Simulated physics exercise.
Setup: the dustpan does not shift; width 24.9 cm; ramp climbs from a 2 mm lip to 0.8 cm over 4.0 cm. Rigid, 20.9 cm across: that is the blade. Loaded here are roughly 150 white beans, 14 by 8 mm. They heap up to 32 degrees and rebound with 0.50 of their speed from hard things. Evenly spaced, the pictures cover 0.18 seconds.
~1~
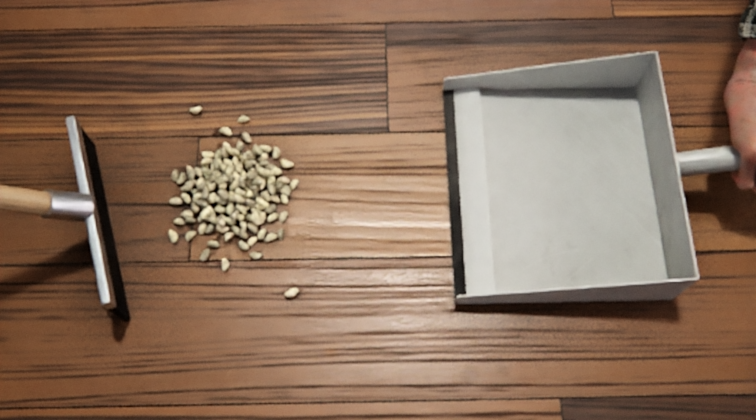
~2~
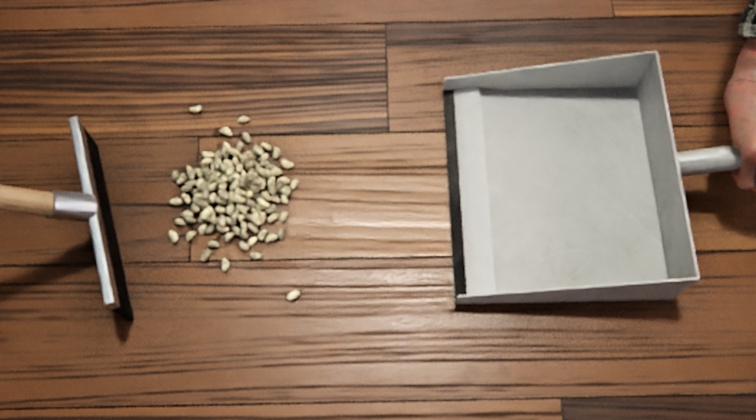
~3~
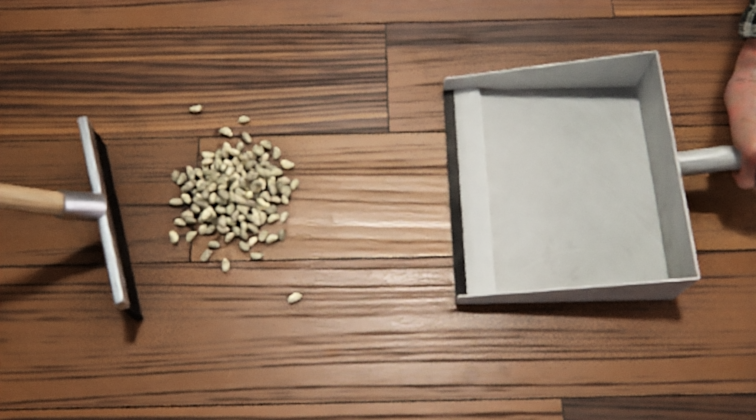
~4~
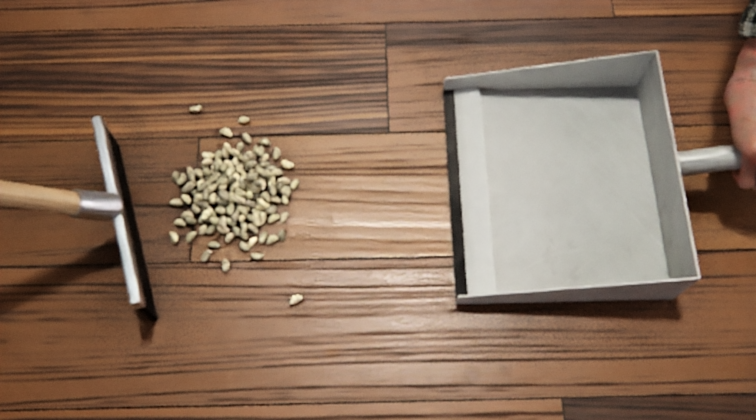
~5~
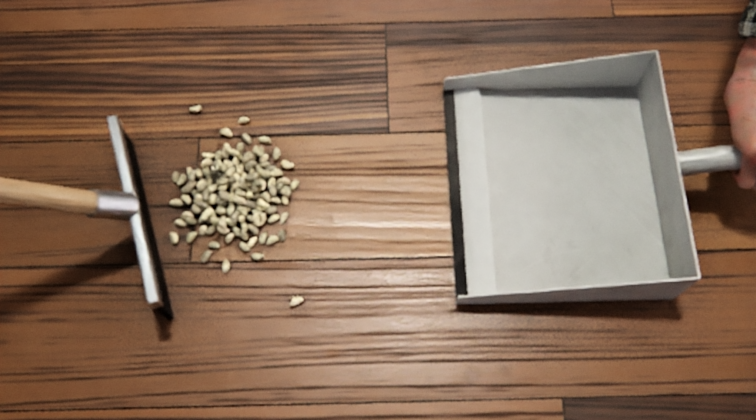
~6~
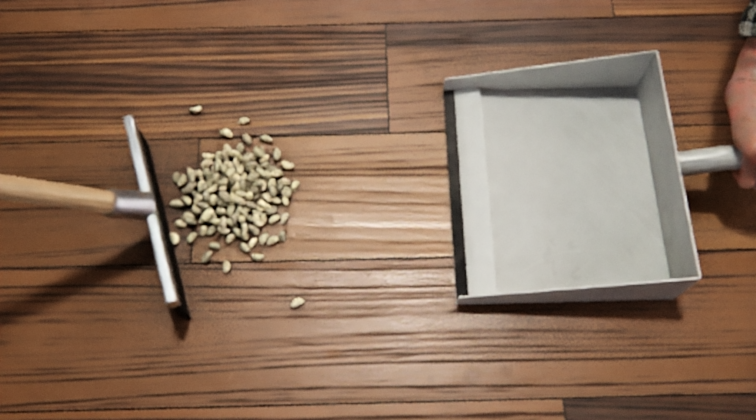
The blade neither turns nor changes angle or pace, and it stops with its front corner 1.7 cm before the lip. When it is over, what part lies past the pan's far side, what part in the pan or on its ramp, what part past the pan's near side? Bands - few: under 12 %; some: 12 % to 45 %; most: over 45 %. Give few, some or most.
Far side: Few, pan: Few, near side: Few.
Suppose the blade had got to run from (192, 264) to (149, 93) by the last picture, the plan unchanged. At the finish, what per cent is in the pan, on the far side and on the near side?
Final per cent - pan 15, far 40, near 0.
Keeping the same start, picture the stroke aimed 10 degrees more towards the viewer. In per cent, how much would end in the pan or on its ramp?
Roughly 0 per cent would finish in the pan or on its ramp.
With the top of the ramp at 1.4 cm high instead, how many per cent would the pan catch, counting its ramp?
In that case roughly 5 percent.
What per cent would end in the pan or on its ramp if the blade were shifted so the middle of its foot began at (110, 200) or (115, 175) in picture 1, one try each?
15 and 20 per cent, roughly.
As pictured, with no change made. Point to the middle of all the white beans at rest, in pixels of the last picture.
Roughly pixel (424, 164).
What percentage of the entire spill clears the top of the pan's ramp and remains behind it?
Estimate: Near 0 per cent of all.
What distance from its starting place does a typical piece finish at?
That distance is around 20 cm.
Then, 0.28 s after the last picture, middle of the blade 18 cm from the lip; 0 % over the lip, far side 0 %, near side 0 %.
Then, 0.48 s after the last picture, middle of the blade 10 cm from the lip; 0 % over the lip, far side 0 %, near side 0 %.
Then, 0.79 s after the last picture, middle of the blade 5 cm from the lip; 5 % over the lip, far side 5 %, near side 0 %.
In the end, far side 10 %, pan 5 %, near side 0 %, in front of the lip or behind the blade 90 %.
